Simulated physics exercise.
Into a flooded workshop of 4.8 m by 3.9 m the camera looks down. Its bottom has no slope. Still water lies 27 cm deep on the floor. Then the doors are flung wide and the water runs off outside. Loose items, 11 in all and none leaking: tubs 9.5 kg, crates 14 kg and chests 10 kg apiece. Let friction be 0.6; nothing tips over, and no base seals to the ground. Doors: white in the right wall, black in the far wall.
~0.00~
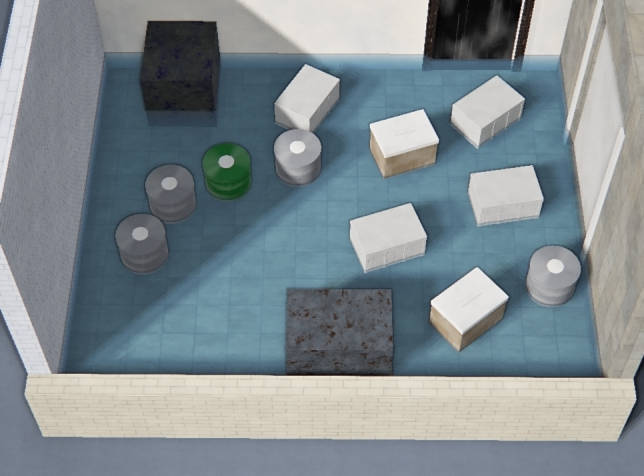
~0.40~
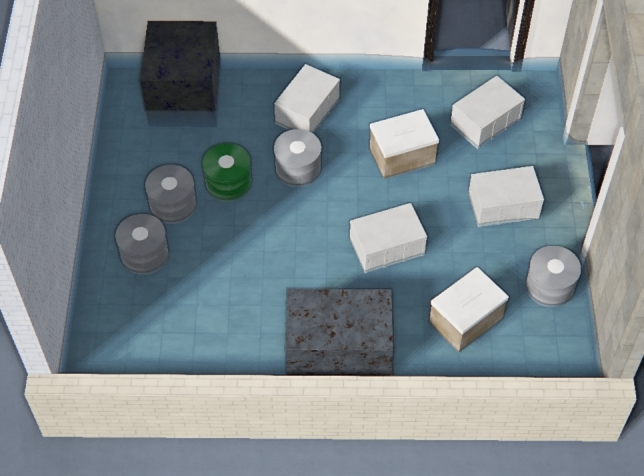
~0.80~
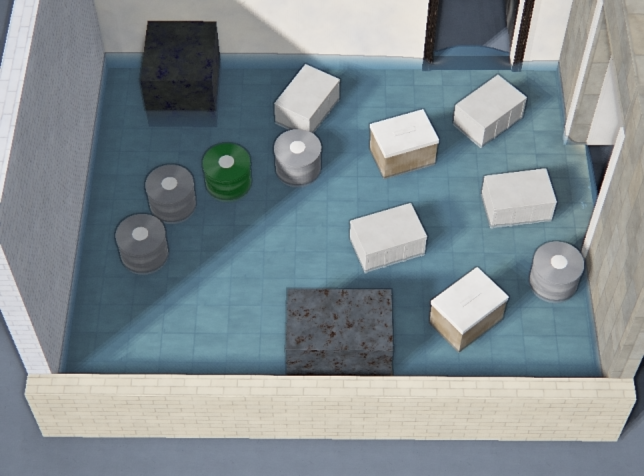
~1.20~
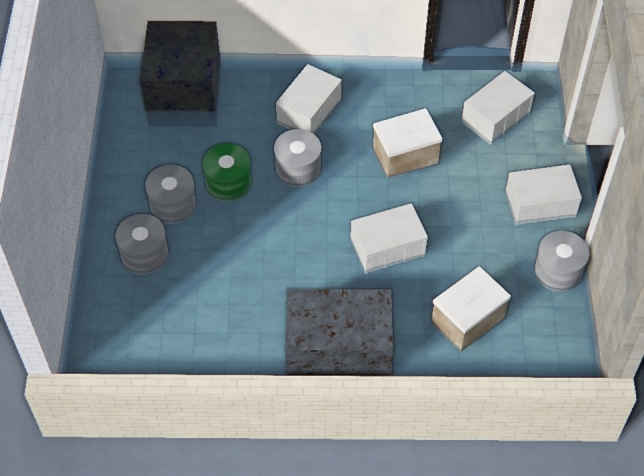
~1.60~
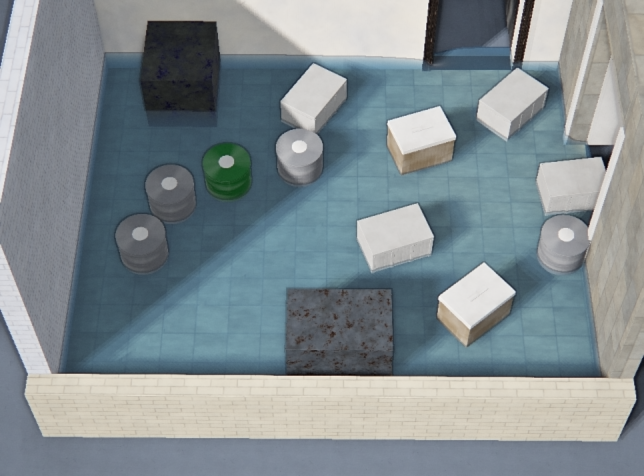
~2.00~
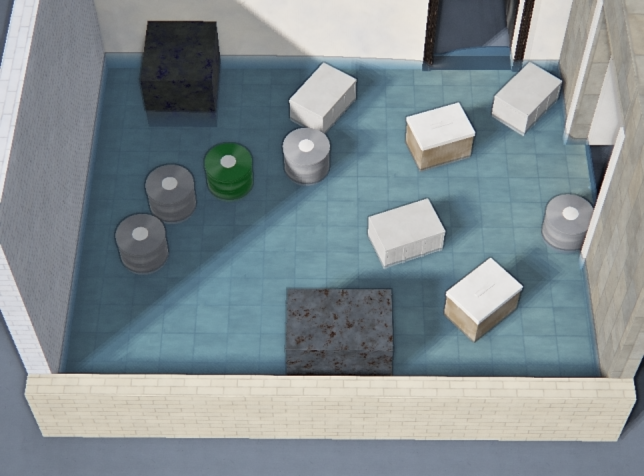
A flooded workshop with a blue tiled floor under still, shallow water is seen from above by a fixed camera. A green tub sits left of centre among grey ones, pale crates and chests are scattered centre and right, and dark blocks stand at back left and front centre. The doorways in the far and right walls open, then the floating things drift rightward, and one white crate passes out through the right-hand opening.
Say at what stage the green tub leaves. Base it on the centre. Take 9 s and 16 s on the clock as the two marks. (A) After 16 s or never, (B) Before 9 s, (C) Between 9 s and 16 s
The answer is C.
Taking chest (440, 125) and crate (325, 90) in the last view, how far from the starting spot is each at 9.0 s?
First named - gone out; second named - washed out.
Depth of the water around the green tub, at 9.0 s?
The depth there is around 12 cm.
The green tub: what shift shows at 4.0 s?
60 cm or so by then.
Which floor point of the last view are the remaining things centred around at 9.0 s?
It sits at about (393, 158).
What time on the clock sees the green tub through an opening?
Roughly 12.0 s, I'd say.
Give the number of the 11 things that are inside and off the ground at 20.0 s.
1.
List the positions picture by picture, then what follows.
The first frame shows the green tub at (226, 162), afloat; about 4650 L in view; 0 of 11 have shifted.
The second frame shows the green tub at (226, 162), afloat; 27 cm deep round most things; 0 of 11 have shifted.
The third frame shows the green tub at (226, 162), afloat; about 4440 L in view; 3 of 11 have shifted.
The fourth frame shows the green tub at (226, 162), afloat; 26 cm deep round most things; 4 of 11 have shifted.
The fifth frame shows the green tub at (227, 162), afloat; about 4180 L in view; 7 of 11 have shifted.
The sixth frame shows the green tub at (228, 162) floats; 23 cm deep round most things; 8 of 11 have shifted.
After 4.0 s the green tub is near (294, 147), 0.7 m from its start, afloat; 2 of 11 are out; 9 afloat.
After 9.0 s the green tub is near (446, 99), 2.3 m from its start, afloat; 7 of 11 are out; 4 afloat.
After 16.0 s the green tub has gone out (at 11.8 s); 8 of 11 are out; 3 afloat.
After 20.0 s the green tub has gone out (at 11.8 s); 8 of 11 are out; 1 afloat.
